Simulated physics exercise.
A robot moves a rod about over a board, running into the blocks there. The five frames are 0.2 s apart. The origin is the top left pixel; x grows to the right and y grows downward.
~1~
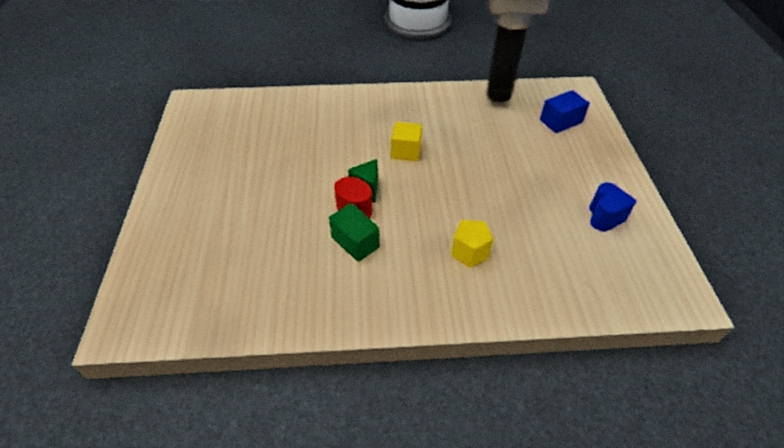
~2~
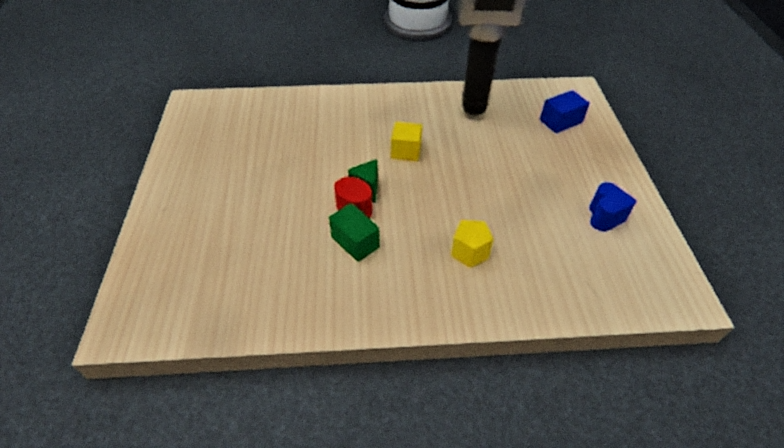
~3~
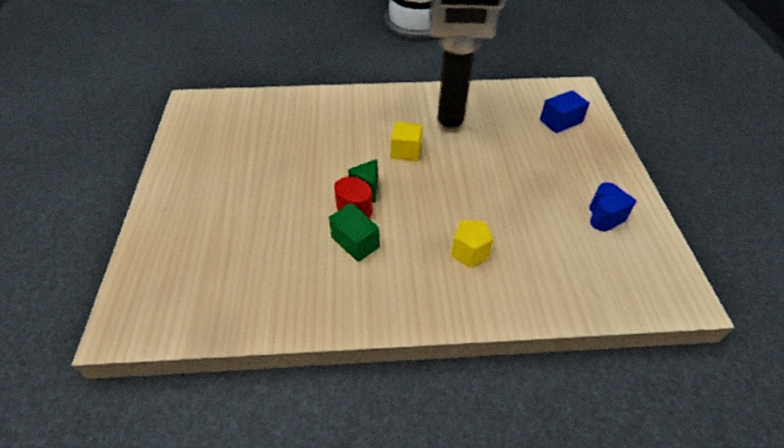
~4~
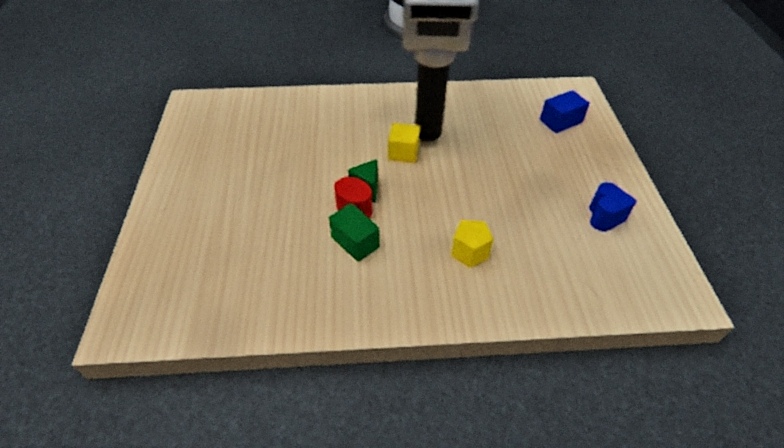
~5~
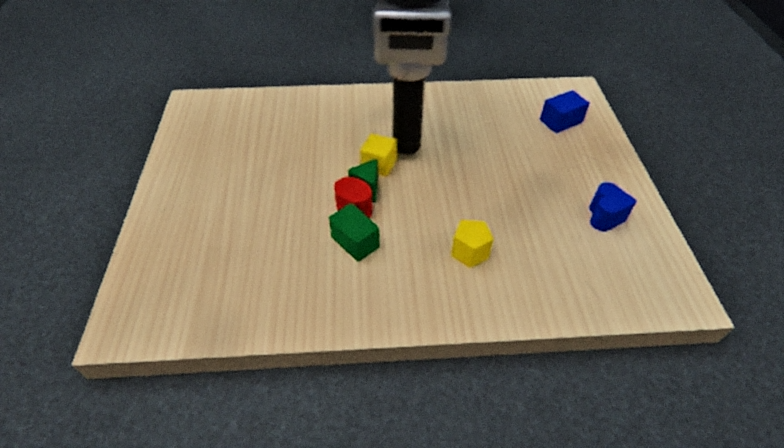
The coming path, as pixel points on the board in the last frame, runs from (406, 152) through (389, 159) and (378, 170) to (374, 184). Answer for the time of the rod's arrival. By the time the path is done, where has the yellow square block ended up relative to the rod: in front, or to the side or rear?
It falls back or aside.
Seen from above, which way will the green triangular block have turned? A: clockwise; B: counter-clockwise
That would be B.
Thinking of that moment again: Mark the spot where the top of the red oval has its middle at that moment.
The middle of its upper face should be somewhere near (337, 200).
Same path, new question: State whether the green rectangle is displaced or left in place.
It's moved.
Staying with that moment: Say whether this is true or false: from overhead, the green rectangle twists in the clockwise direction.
False - the claim does not hold.
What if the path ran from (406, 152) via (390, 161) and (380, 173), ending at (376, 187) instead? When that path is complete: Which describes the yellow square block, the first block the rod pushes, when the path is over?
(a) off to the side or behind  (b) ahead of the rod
Letter a.
The first path, step by step. Halfway along, rod at (382, 158); red oval at (339, 199); green rectangle at (352, 230), turned 20° anticlockwise; green triangular block at (346, 179), turned 25° anticlockwise; yellow square block at (351, 152), turned 20° clockwise.
At the end, rod at (374, 177); red oval at (337, 200); green rectangle at (352, 230), turned 20° anticlockwise; green triangular block at (335, 177), turned 60° anticlockwise; yellow square block at (344, 155), turned 70° clockwise.
